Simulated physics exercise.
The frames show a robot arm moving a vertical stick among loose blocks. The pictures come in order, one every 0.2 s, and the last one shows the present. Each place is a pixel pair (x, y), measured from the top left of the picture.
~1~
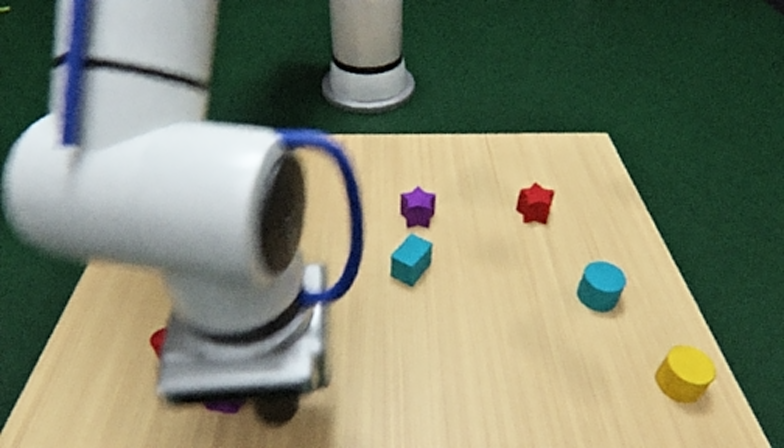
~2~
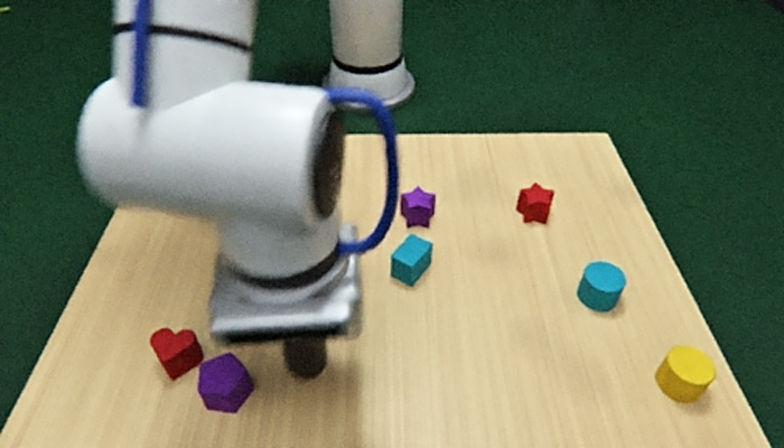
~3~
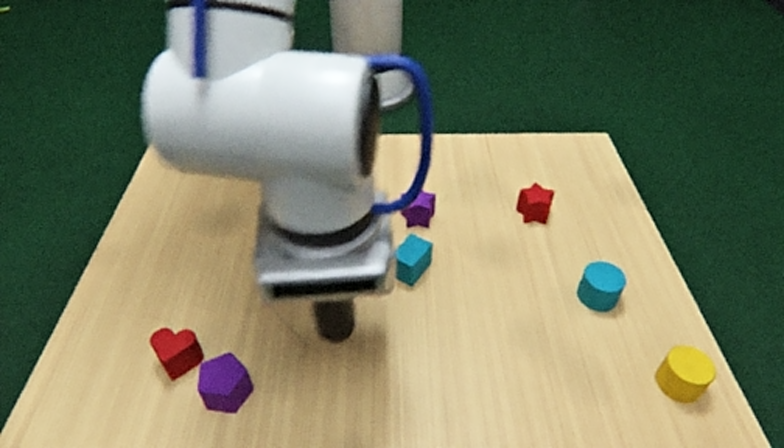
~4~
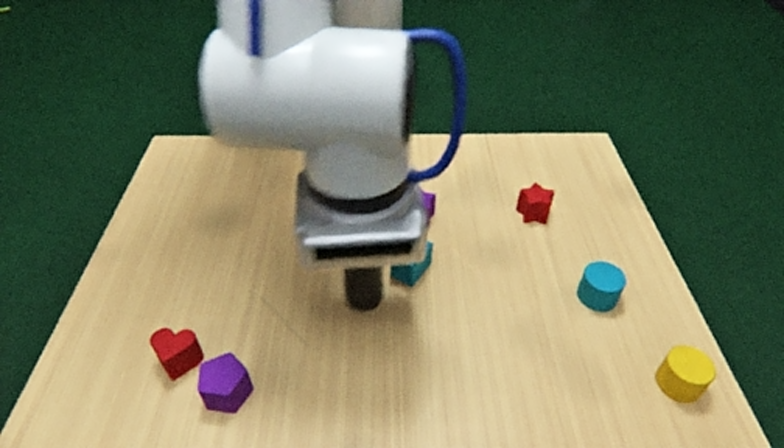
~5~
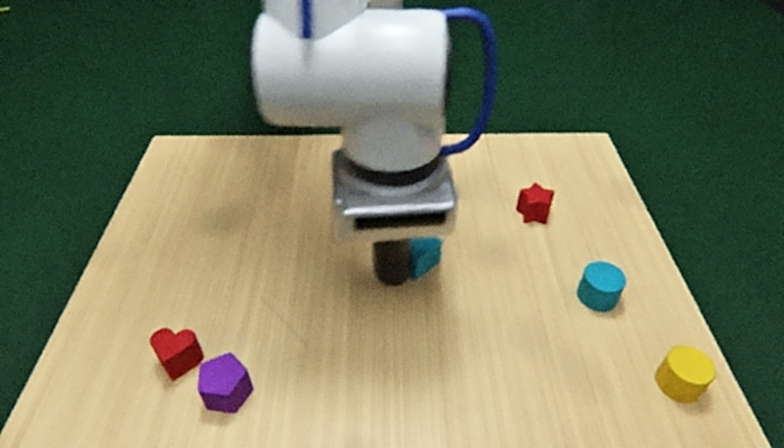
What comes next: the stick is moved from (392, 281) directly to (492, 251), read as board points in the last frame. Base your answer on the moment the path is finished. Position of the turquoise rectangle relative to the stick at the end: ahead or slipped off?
It comes off the stick's front.
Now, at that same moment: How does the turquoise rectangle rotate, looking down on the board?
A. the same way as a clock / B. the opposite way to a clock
The one that fits is B, the opposite way to a clock.
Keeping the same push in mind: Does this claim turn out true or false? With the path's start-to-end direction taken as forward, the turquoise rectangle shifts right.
It is false.
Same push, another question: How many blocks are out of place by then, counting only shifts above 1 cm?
It shifts a single block.
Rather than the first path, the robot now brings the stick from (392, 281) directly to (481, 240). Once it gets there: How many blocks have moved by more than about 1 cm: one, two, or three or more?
Displaced: One.
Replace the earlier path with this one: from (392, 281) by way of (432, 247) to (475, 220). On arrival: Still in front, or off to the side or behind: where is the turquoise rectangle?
Pushed ahead.
On the path given first. One third of the way, stick (427, 262); turquoise rectangle (449, 228), turned 15° anticlockwise.
Two thirds of the way, stick (461, 253); turquoise rectangle (466, 215), turned 40° anticlockwise.
At the end, stick (494, 244); purple star unmoved; turquoise rectangle (469, 210), turned 60° anticlockwise.
